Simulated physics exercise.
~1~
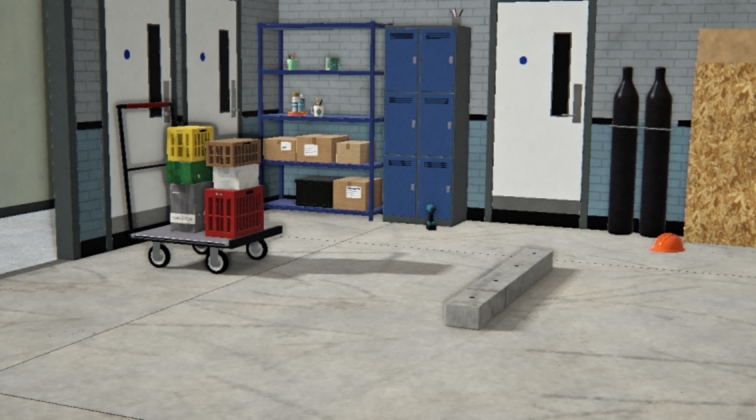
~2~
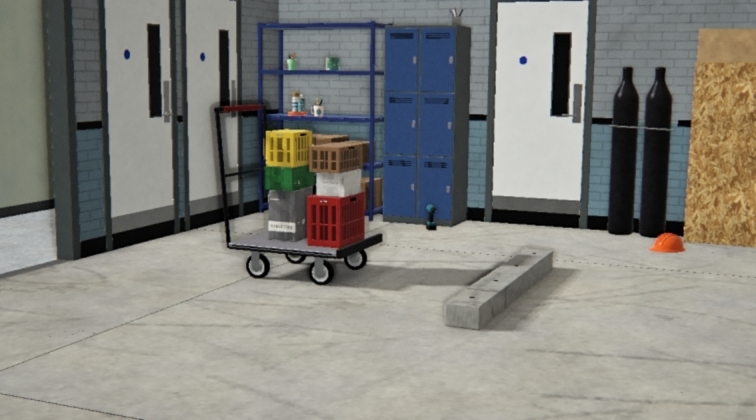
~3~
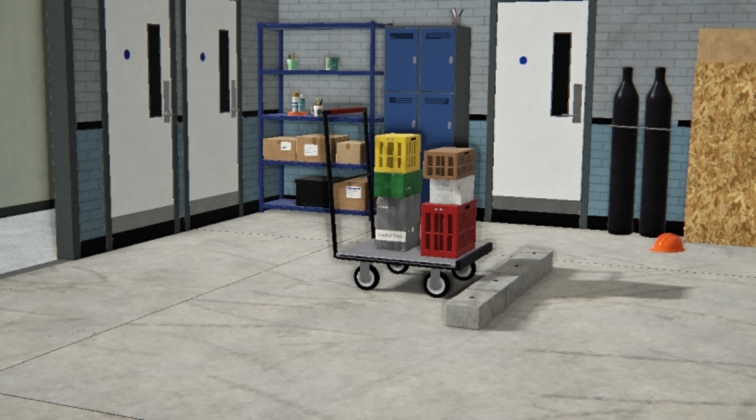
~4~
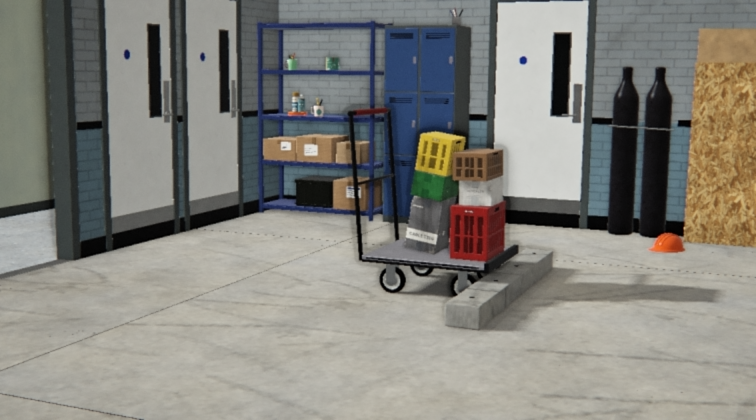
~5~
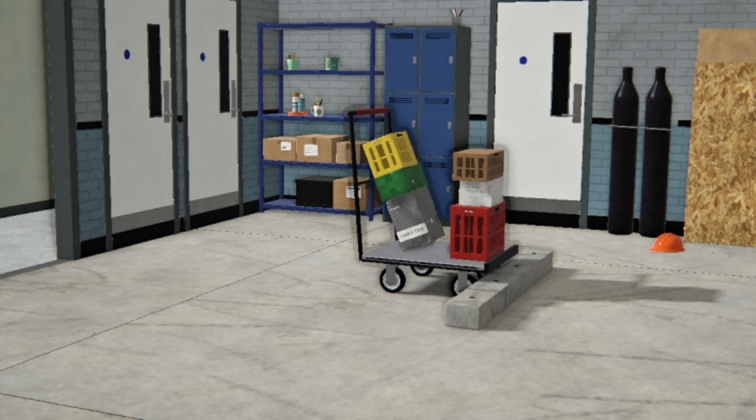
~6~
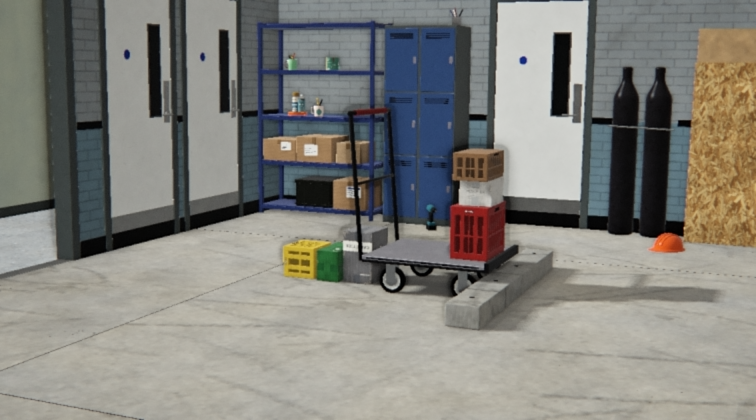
Flatbed trolley rolling right and stopping dead against a low kerb, its yellow, green and grey crates toppling left onto the floor.
